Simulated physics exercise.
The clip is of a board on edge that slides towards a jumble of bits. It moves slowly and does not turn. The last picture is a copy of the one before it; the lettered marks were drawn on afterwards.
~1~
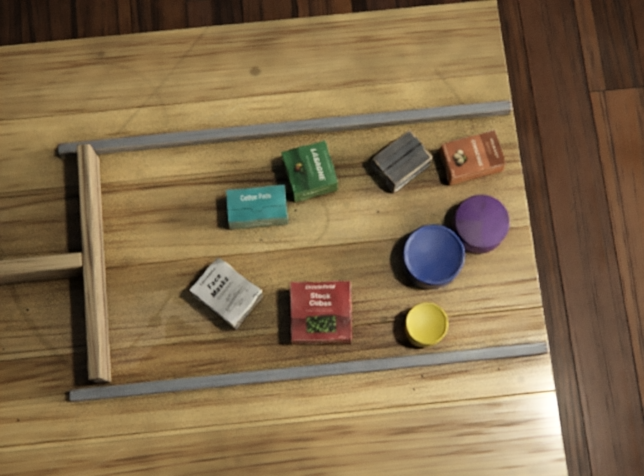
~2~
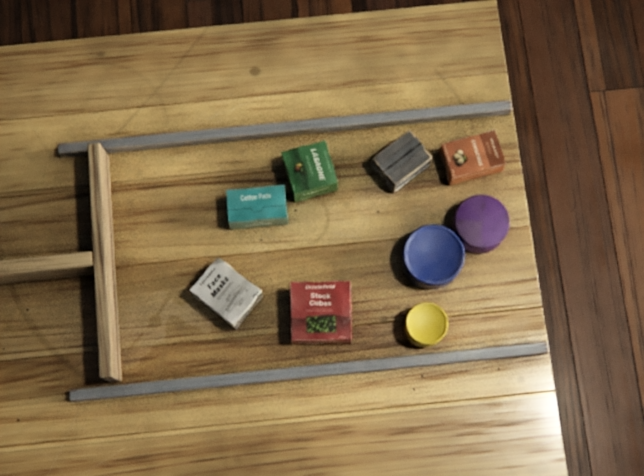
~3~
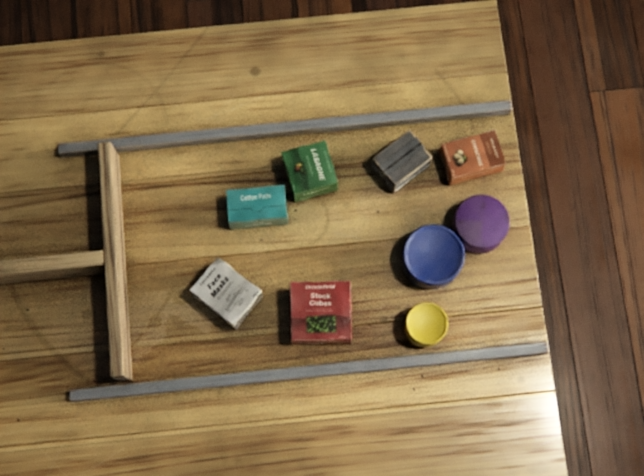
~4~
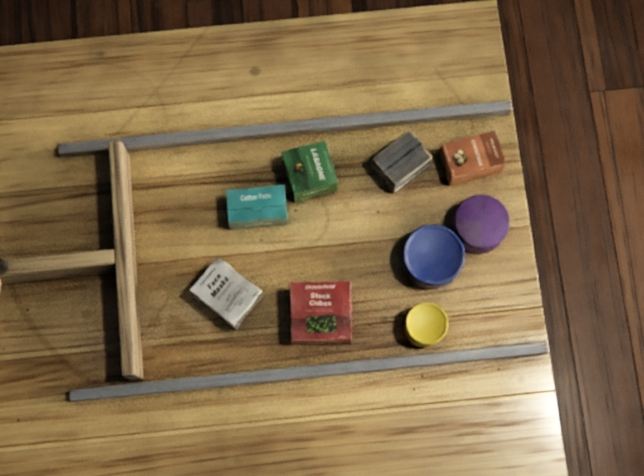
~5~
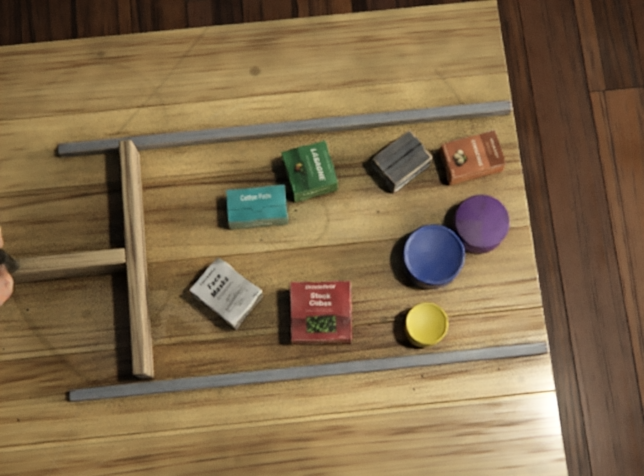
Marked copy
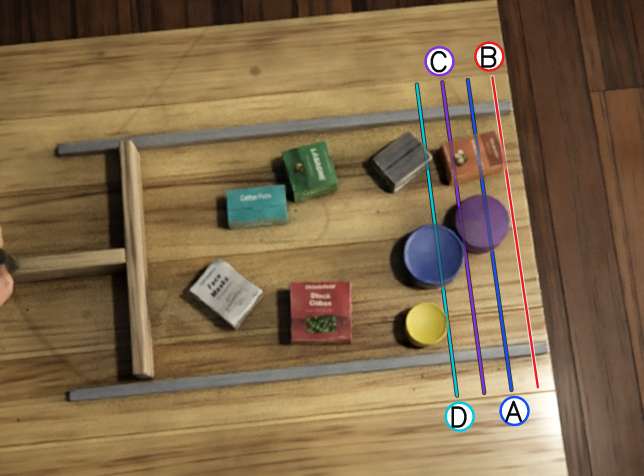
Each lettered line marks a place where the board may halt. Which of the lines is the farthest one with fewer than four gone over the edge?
It should halt at D.
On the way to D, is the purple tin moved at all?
Yes.
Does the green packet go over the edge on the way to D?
By then, no.
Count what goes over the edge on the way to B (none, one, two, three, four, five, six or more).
In all, six or more.
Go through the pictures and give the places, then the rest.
The first picture shows board (89, 258); grey box (401, 162); purple tin (480, 224).
The second picture shows board (99, 257); green packet (310, 172).
The third picture shows board (110, 256); orange packet (472, 158).
The fourth picture shows board (121, 255); white box (227, 293).
The fifth picture shows board (132, 254); turquoise box (257, 207); grey box (401, 162); purple tin (480, 224).
On the marked copy, A at (489, 230); B at (514, 227); C at (463, 232); D at (436, 235).
Taking D. A third of the way, board (242, 243); green packet (321, 167); red packet (341, 313).
Two thirds of the way, board (352, 232); purple tin (503, 199); orange packet (485, 156).
When it is over, board (435, 224); yellow tub over the edge; purple tin over the edge; three fallen.
As for the rest, A drops six; B drops nine; C drops four.
